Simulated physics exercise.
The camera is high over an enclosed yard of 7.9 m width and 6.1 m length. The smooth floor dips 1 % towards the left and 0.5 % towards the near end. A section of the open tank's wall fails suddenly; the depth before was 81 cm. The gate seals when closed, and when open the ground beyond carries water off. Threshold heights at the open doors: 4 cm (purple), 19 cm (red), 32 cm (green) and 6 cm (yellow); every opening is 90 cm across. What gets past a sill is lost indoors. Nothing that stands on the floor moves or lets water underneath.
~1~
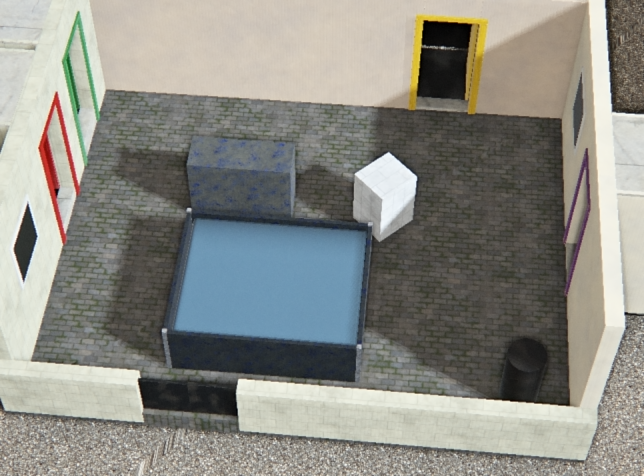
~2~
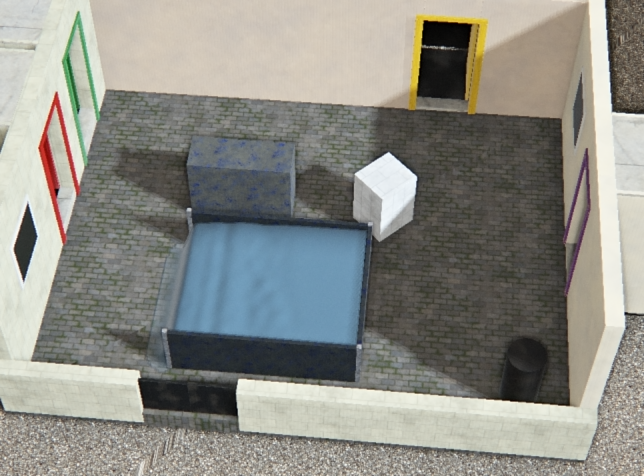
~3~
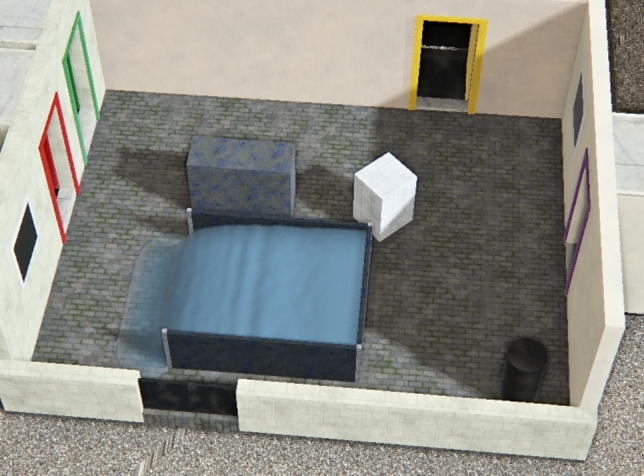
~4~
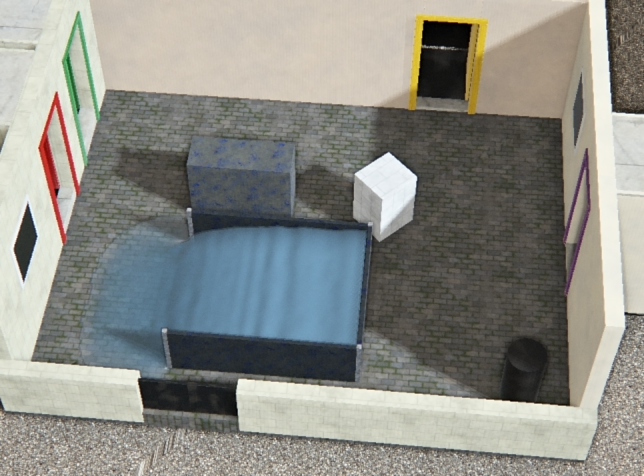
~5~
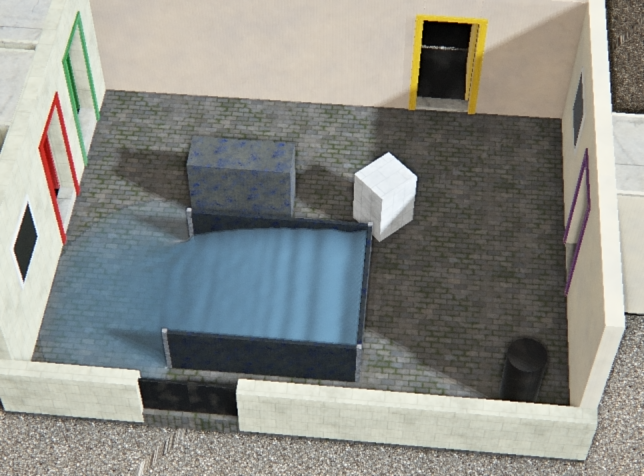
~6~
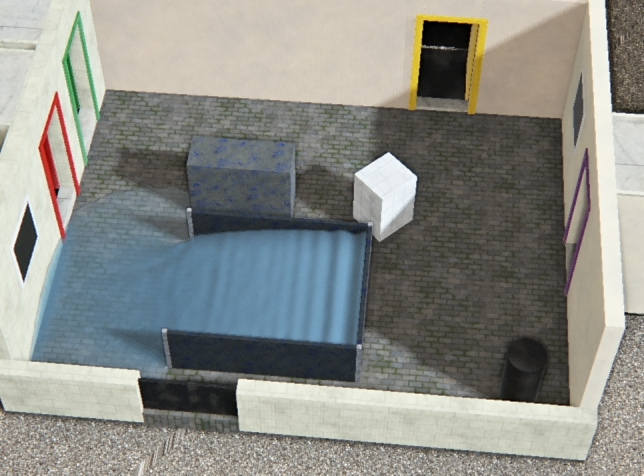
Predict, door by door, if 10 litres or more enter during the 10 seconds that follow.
Door by door: At the purple door it exceeds the limit; at the red door it passes the limit; at the green door it keeps below the limit; at the yellow door it goes over the limit.
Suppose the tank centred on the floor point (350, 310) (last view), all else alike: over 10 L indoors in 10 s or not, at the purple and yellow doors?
Against that limit: Purple over, yellow below.
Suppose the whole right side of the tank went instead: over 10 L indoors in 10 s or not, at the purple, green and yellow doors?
Against that limit: Purple above, green under, yellow past it.
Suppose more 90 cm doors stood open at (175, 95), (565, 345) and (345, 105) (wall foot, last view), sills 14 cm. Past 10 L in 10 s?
In that order: Over, not over, not over.
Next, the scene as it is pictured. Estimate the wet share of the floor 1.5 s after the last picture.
About 25 per cent.
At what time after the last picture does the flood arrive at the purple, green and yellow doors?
Arrival: Purple 4.5 s, green 0.6 s, yellow 3.2 s.
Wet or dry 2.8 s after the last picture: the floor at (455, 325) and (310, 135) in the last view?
In turn: Not reached, under water.
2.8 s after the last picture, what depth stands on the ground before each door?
Depths in cm: Purple 0, red 26, green 15, yellow 0.
Then, 0.7 s after the last picture water covers 20 % of the floor and is deepest (64 cm) near (27, 378); purple door not reached, red door 33 cm at the sill, 14 L in, green door 6 cm at the sill, 0 L in, yellow door not reached.
Then, 1.5 s after the last picture water covers 25 % of the floor and is deepest (60 cm) near (24, 389); purple door not reached, red door 34 cm at the sill, 68 L in, green door 16 cm at the sill, 0 L in, yellow door not reached.
Then, 2.8 s after the last picture water covers 45 % of the floor and is deepest (42 cm) near (105, 95); purple door not reached, red door 26 cm at the sill, 132 L in, green door 15 cm at the sill, 0 L in, yellow door not reached.
Then, 5.3 s after the last picture water covers 85 % of the floor and is deepest (27 cm) near (556, 215); purple door 7 cm at the sill, 2 L in, red door 14 cm at the sill, 144 L in, green door 23 cm at the sill, 0 L in, yellow door 5 cm at the sill, 0 L in.
Then, 9.3 s after the last picture water covers 100 % of the floor and is deepest (17 cm) near (383, 418); purple door 10 cm at the sill, 70 L in, red door 12 cm at the sill, 145 L in, green door 11 cm at the sill, 0 L in, yellow door 14 cm at the sill, 22 L in.
